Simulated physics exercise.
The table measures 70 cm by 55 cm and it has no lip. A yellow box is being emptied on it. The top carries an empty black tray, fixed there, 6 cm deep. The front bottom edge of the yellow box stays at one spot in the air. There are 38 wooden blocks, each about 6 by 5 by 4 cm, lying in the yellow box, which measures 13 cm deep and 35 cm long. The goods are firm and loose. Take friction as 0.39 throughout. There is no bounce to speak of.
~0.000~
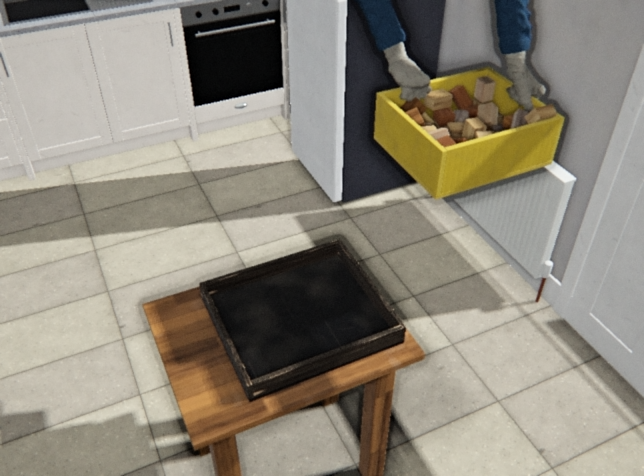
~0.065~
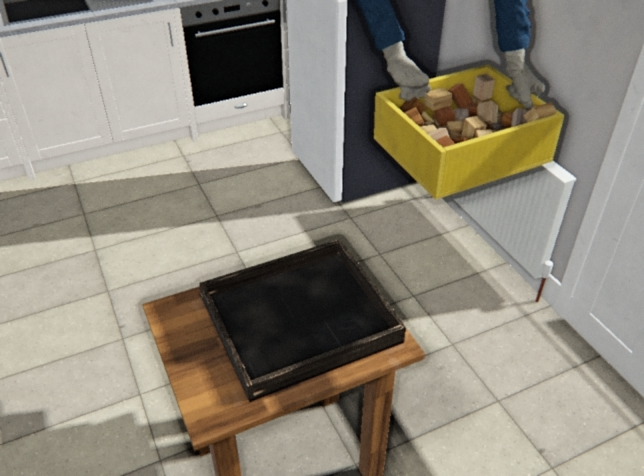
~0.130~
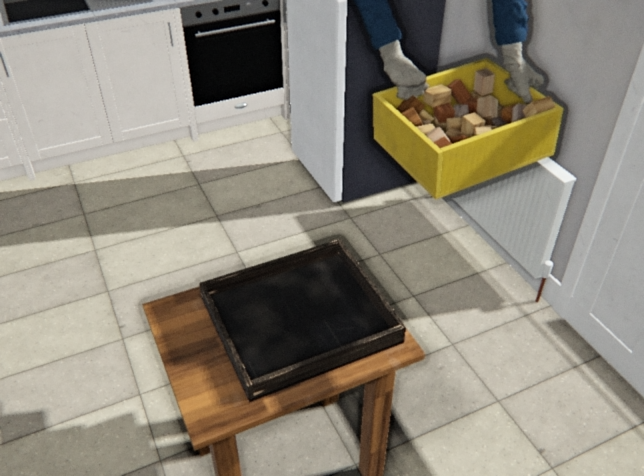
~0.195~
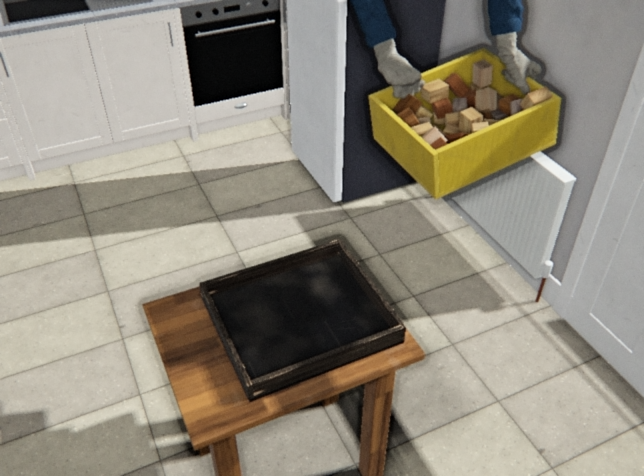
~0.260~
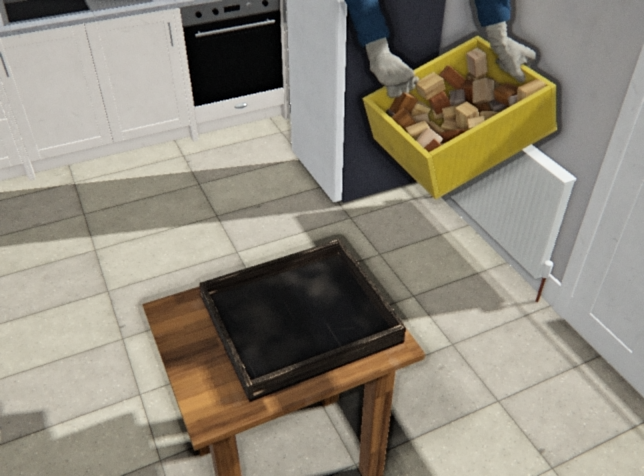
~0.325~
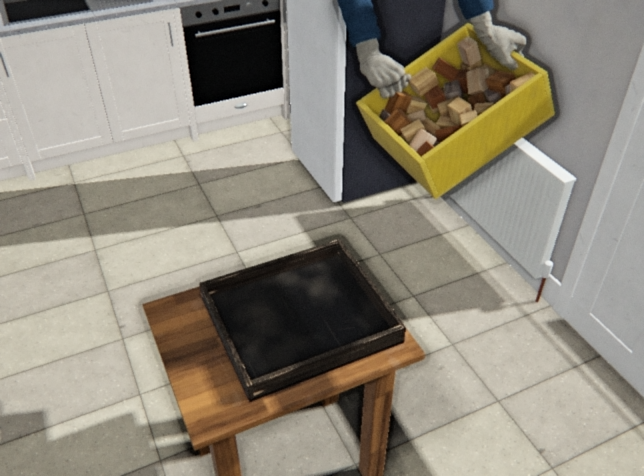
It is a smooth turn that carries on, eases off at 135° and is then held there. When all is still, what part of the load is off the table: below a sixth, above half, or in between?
I'd bet on the under-a-sixth answer.
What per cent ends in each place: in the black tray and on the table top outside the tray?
I'd put it at about 95 percent, then about 5 percent.
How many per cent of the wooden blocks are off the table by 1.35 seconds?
Share at that moment: About 0 %.
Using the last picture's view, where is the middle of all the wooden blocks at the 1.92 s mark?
Roughly at pixel (286, 321).
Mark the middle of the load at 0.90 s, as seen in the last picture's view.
I'd put it close to (353, 172).
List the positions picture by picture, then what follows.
In the first picture (we follow the rim corner now nearest the camera), yellow box at (446, 149); black tray at (251, 382); tilt 0°; nothing out yet.
In the second picture, yellow box at (445, 149); tilt 1°.
In the third picture, yellow box at (442, 150); tilt 5°.
In the fourth picture, yellow box at (437, 151); tilt 10°.
In the fifth picture, yellow box at (430, 154); tilt 17°.
In the sixth picture, yellow box at (422, 158); black tray at (251, 382); tilt 26°; nothing out yet.
After 0.58 s, tilt 67°; 38 still in the yellow box.
After 0.90 s, tilt 118°; 27 still in the yellow box and 11 in the air.
After 1.35 s, tilt 135°; 34 in the black tray and 4 on the table top outside the tray.
When it is over (at 1.92 s), 37 in the black tray and 1 on the table top outside the tray. Asked share, 0 of 38, 0 per cent.
